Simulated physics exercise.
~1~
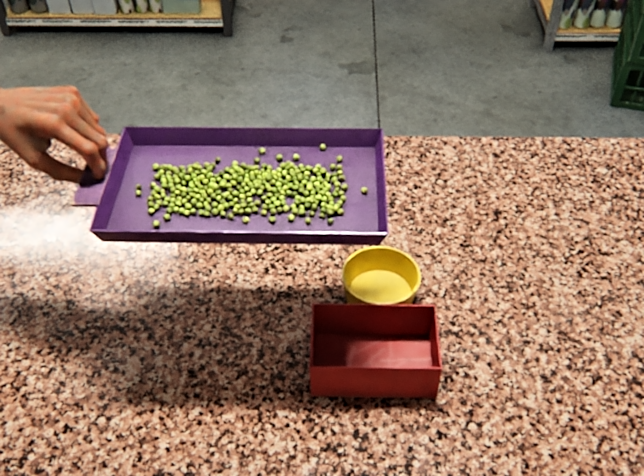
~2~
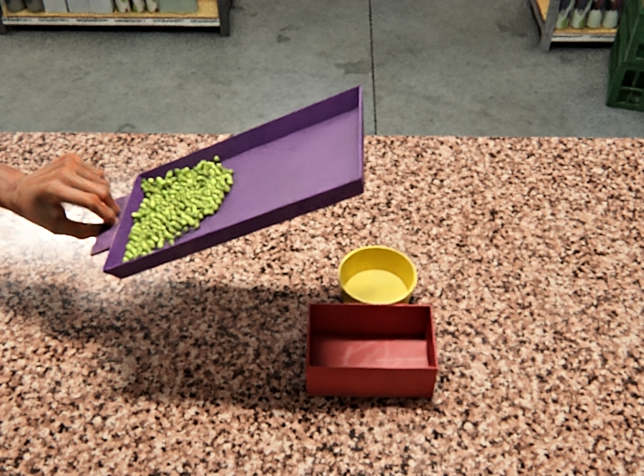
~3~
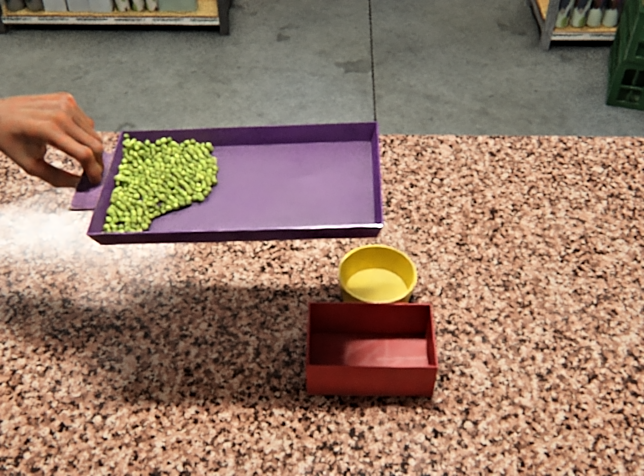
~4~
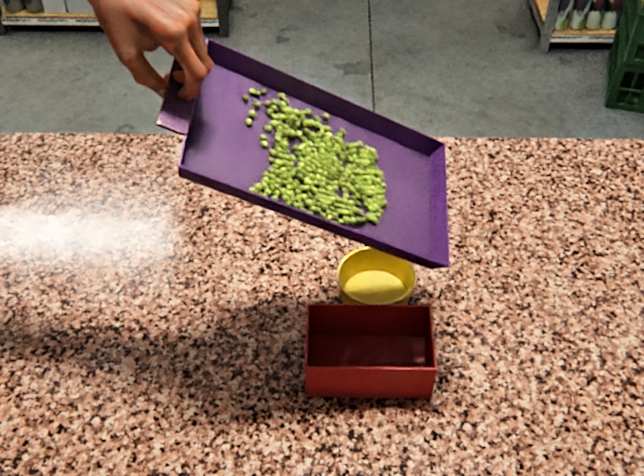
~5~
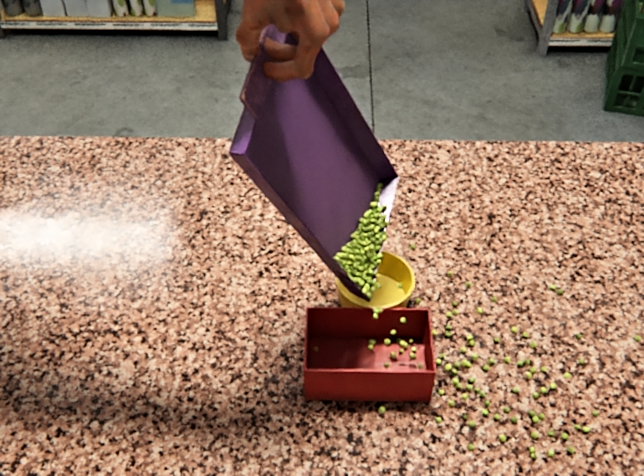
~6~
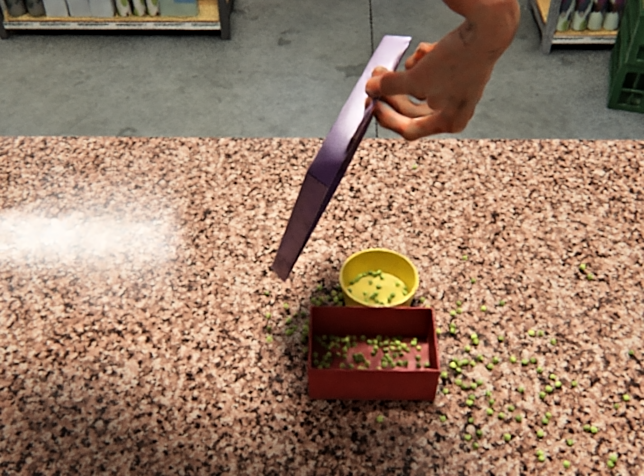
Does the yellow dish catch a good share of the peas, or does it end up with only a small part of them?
The yellow dish ends up with only a small part of the peas. Much larger shares finish in the red tin and outside both containers.
